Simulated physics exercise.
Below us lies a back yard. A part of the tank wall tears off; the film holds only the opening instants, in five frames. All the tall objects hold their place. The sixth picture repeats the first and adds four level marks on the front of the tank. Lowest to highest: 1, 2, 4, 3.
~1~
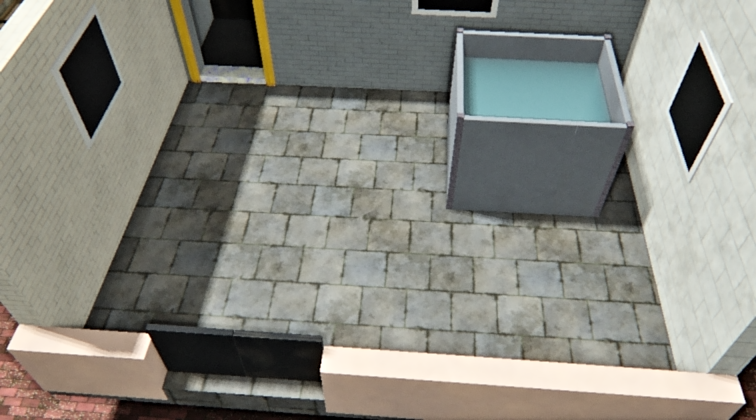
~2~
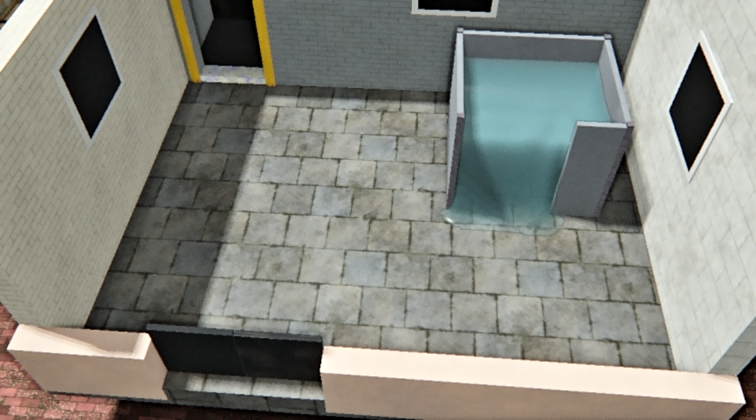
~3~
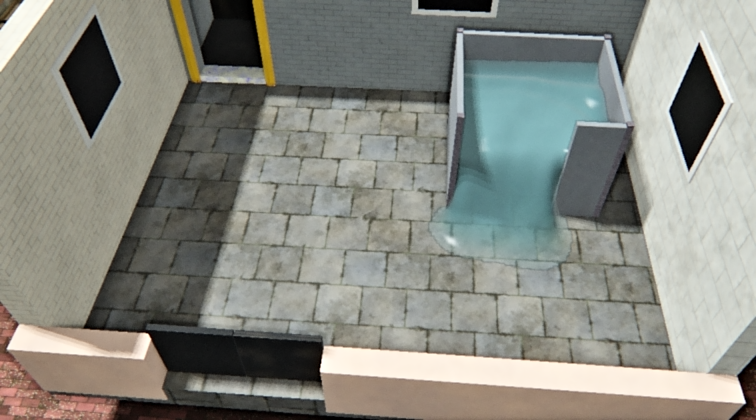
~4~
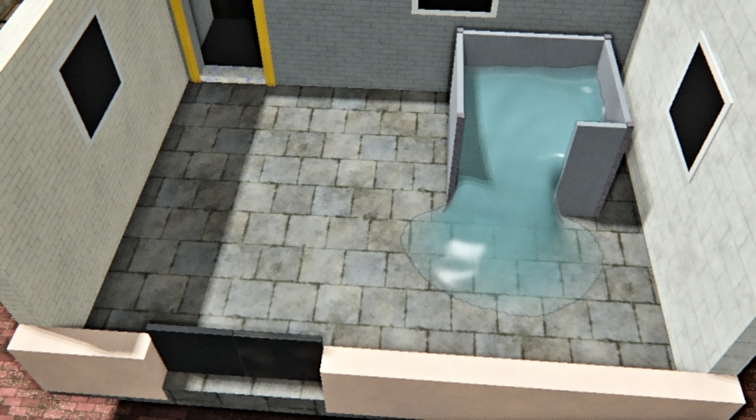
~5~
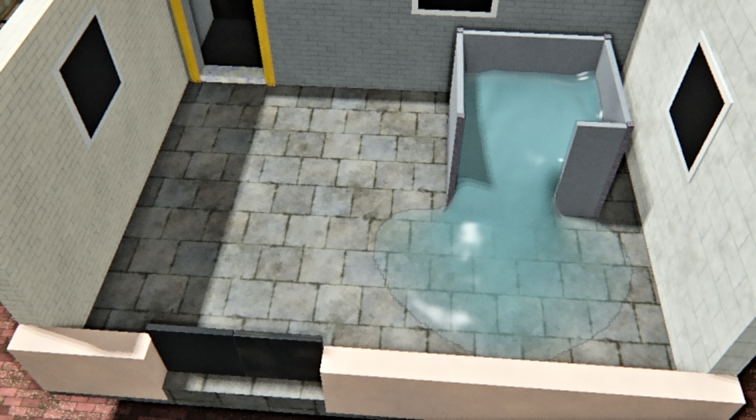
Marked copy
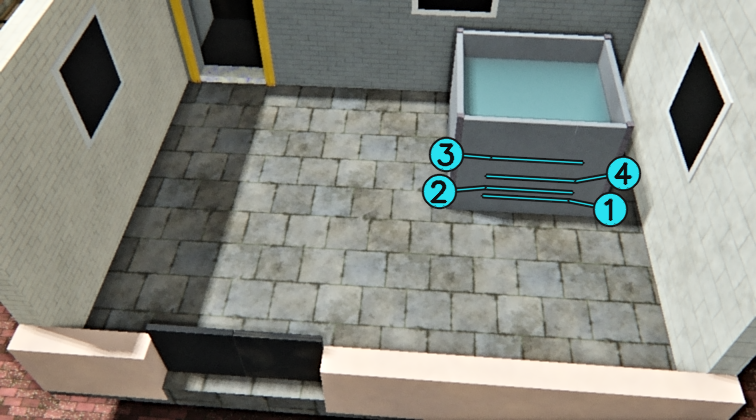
Water sat still in a gray tank in the back yard until part of the tank's front was suddenly open, then it poured out and spread in a widening, rounded pool across the stone paving.
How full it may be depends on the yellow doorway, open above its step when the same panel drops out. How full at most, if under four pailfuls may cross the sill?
4.
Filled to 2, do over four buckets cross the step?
No, not at all.
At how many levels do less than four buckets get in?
Three of them.
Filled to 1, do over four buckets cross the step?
No.
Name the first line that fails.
That is line 3.
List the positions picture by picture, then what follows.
Water in the tank at rest, its middle at (533, 97); foot of the yellow doorway at (234, 83); shut gate at (237, 337).
Water covers 2 % of the ground and shows as far out as (555, 226).
Water covers 4 % of the ground and shows as far out as (548, 261).
Water covers 10 % of the ground and shows as far out as (535, 309).
Water covers 17 % of the ground and shows as far out as (414, 296).
On the marked copy, 1 at (526, 198); 2 at (528, 190); 3 at (536, 160); 4 at (531, 178); from the bottom up 1, 2, 4, 3.
If 1 is chosen, nothing gets over.
If 2 is chosen, nothing gets over.
If 3 is chosen, about 11 bucketfuls get in.
If 4 is chosen, a bucket or two gets in.
